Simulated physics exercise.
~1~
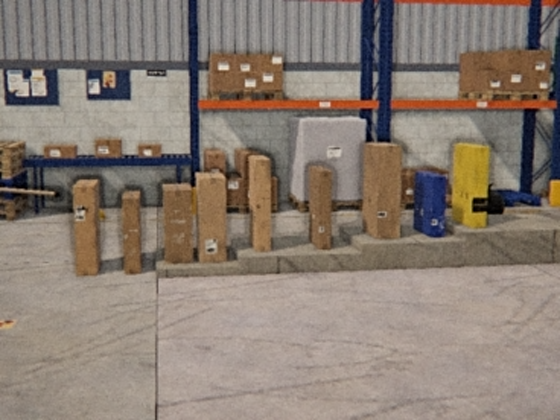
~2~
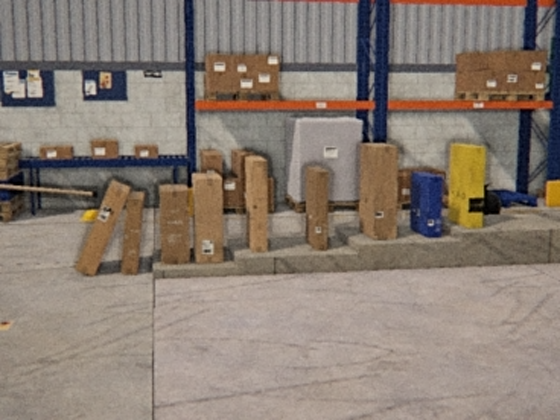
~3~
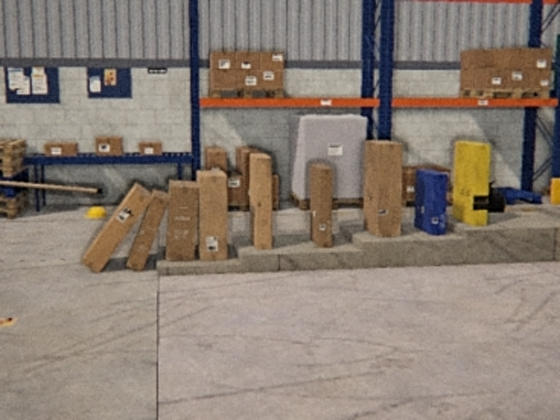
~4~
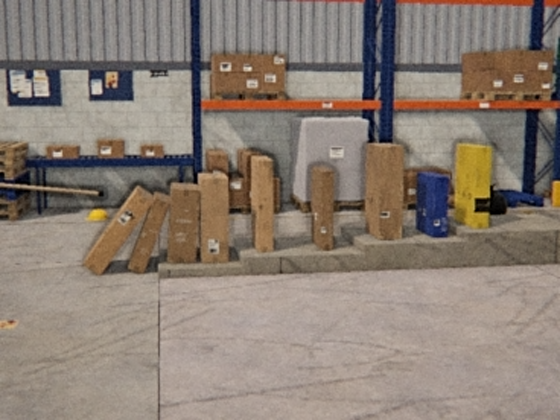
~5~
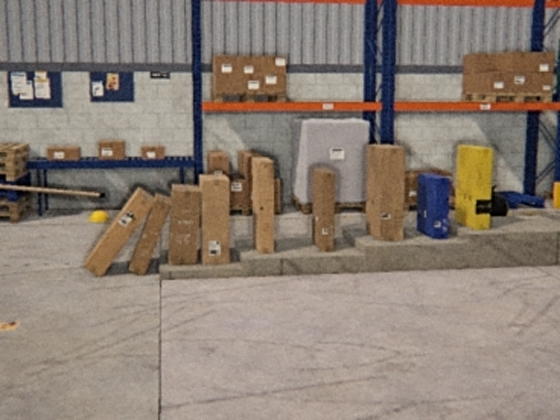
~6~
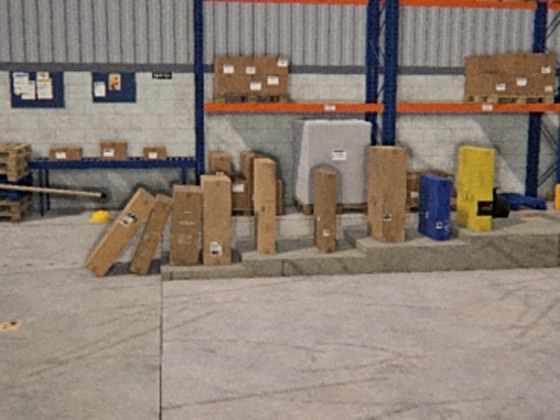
In a warehouse, two cartons tip right and lean against the row, which stays standing.
